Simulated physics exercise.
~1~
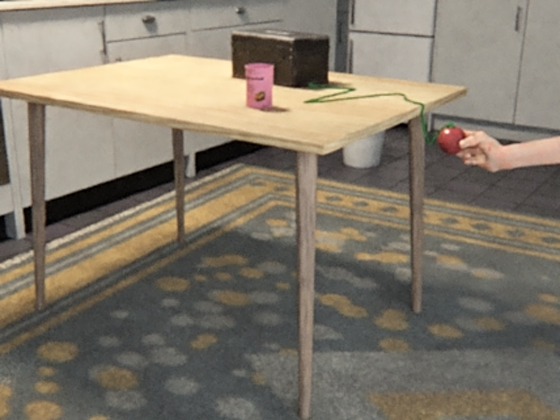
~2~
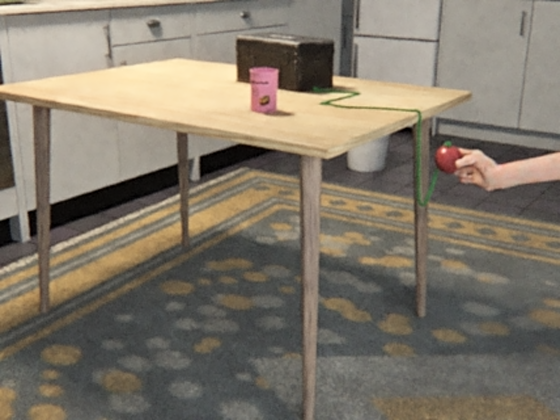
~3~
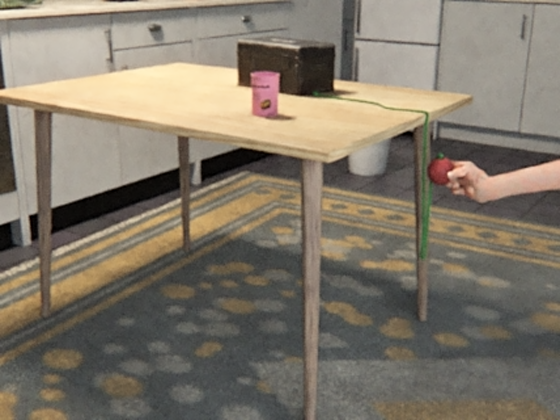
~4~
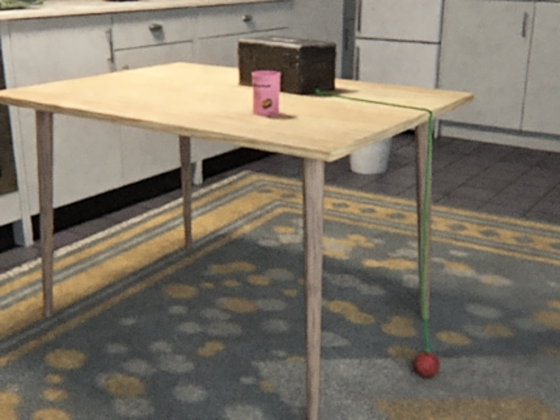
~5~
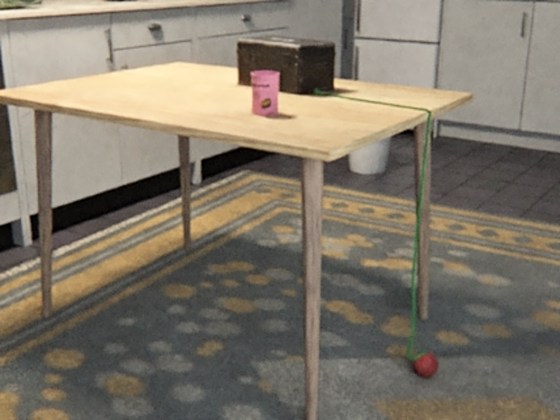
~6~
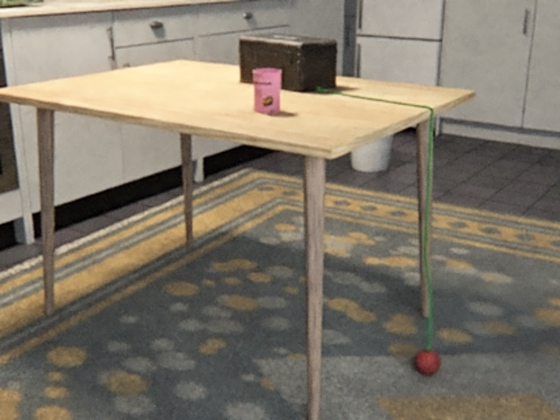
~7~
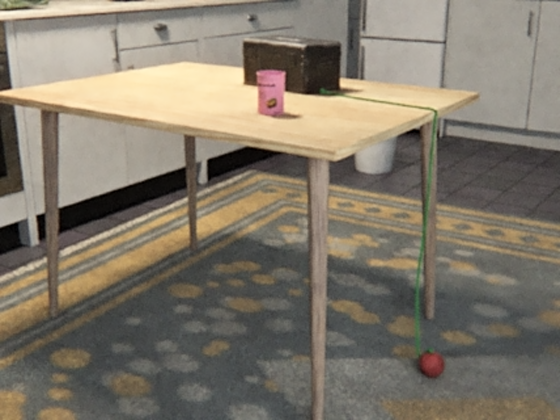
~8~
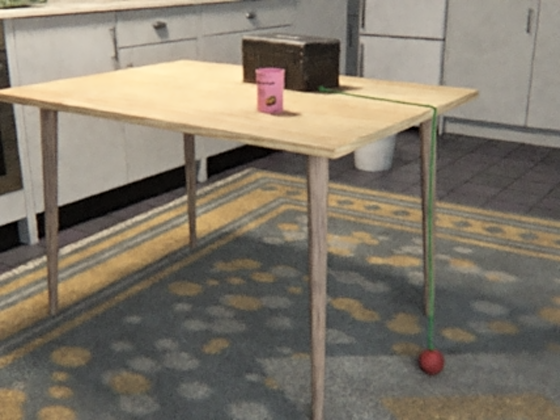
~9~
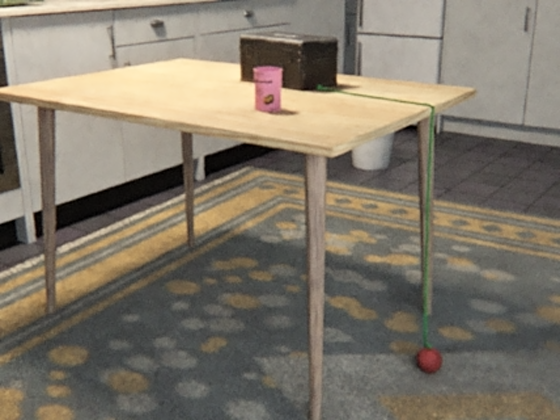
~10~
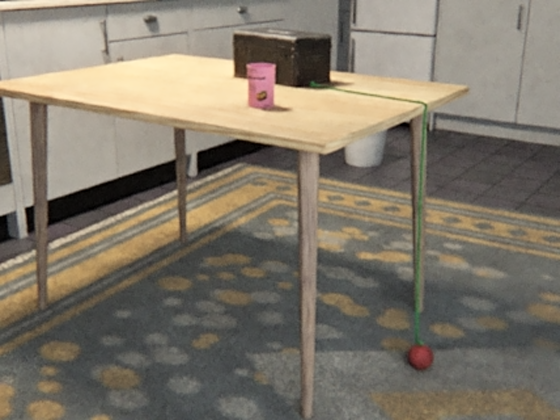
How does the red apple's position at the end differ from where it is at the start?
At the start the red apple is held in a hand beside the table, just below the level of the tabletop. At the end it rests on the floor, much lower and slightly to the left, with the green cord hanging down to it.
